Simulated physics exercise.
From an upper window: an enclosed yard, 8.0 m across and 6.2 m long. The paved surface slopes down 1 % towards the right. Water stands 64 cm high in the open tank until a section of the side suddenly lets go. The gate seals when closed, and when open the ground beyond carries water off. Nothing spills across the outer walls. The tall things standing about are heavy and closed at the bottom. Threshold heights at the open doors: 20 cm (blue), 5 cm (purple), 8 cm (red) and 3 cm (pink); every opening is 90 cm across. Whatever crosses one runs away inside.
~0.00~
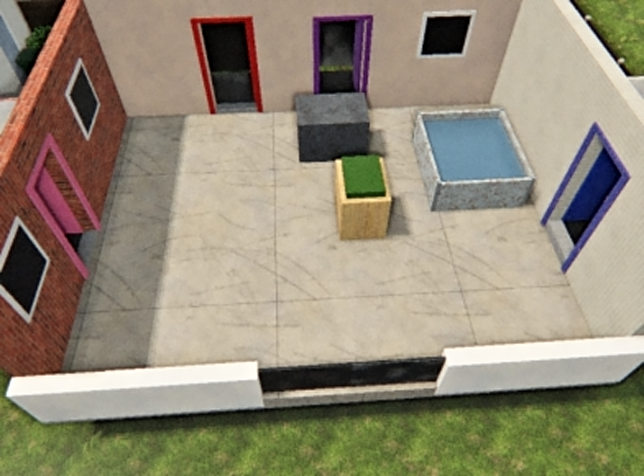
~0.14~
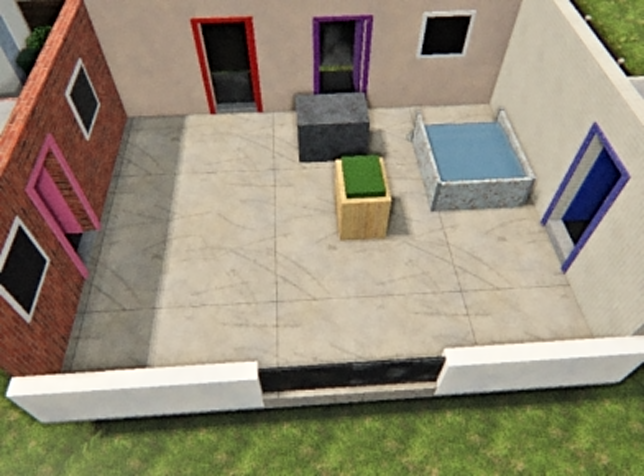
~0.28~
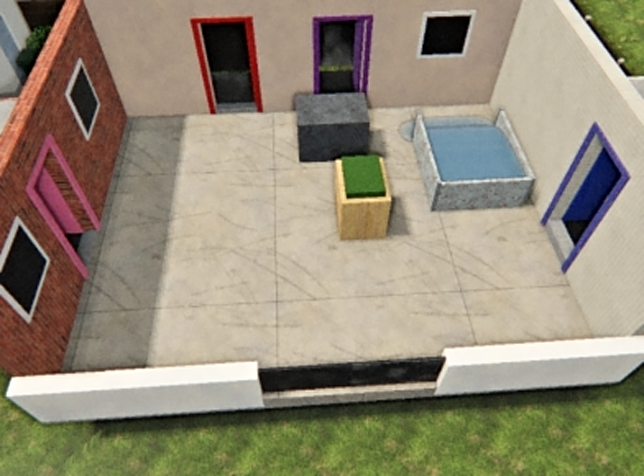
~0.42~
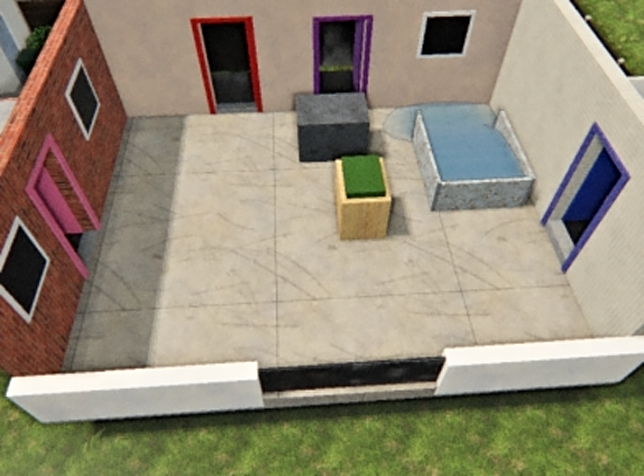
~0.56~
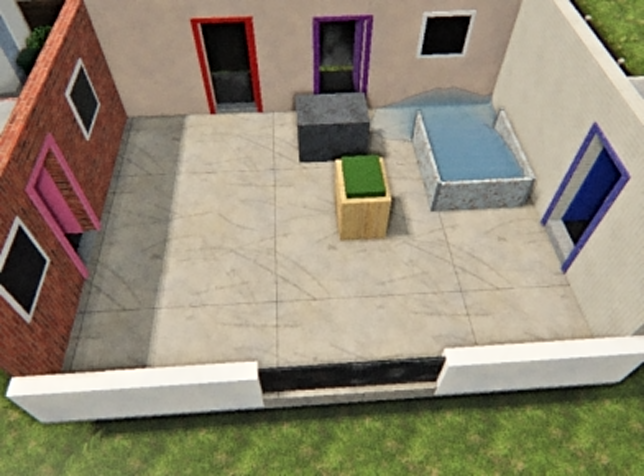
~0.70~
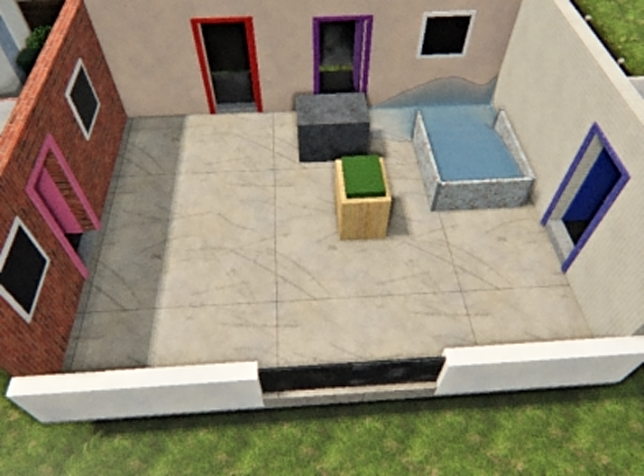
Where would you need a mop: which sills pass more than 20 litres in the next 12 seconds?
Within that time: At the blue door it does not reach the limit; at the purple door it exceeds the limit; at the red door it keeps below the limit; at the pink door it does not reach the limit.
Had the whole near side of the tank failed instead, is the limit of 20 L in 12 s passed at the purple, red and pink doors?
Against that limit: Purple below, red under, pink over.
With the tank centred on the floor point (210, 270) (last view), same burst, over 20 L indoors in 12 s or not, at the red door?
Against that limit: Red past it.
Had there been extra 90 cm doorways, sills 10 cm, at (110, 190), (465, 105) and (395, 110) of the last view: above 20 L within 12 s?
In turn: Under, above, above.
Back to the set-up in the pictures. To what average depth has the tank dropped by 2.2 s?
About 19 cm.
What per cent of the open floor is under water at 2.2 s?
Near 20 per cent is wet.
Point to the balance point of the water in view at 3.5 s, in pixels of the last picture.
Around (400, 152).
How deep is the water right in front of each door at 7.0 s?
Depths in cm: Blue 3, purple 8, red 3, pink 3.
After 1.4 s water covers 10 % of the floor and is deepest (52 cm) near (481, 104); blue door not reached, purple door 9 cm at the sill, 0 L in, red door not reached, pink door not reached.
After 2.2 s water covers 20 % of the floor and is deepest (40 cm) near (489, 104); blue door not reached, purple door 10 cm at the sill, 6 L in, red door 4 cm at the sill, 0 L in, pink door not reached.
After 3.5 s water covers 40 % of the floor and is deepest (24 cm) near (125, 128); blue door 6 cm at the sill, 0 L in, purple door 10 cm at the sill, 19 L in, red door 10 cm at the sill, 2 L in, pink door not reached.
After 7.0 s water covers 75 % of the floor and is deepest (16 cm) near (469, 137); blue door 3 cm at the sill, 0 L in, purple door 8 cm at the sill, 47 L in, red door 3 cm at the sill, 4 L in, pink door 3 cm at the sill, 0 L in.
After 12.0 s water covers 95 % of the floor and is deepest (9 cm) near (399, 373); blue door 4 cm at the sill, 0 L in, purple door 5 cm at the sill, 61 L in, red door 3 cm at the sill, 4 L in, pink door 2 cm at the sill, 1 L in.
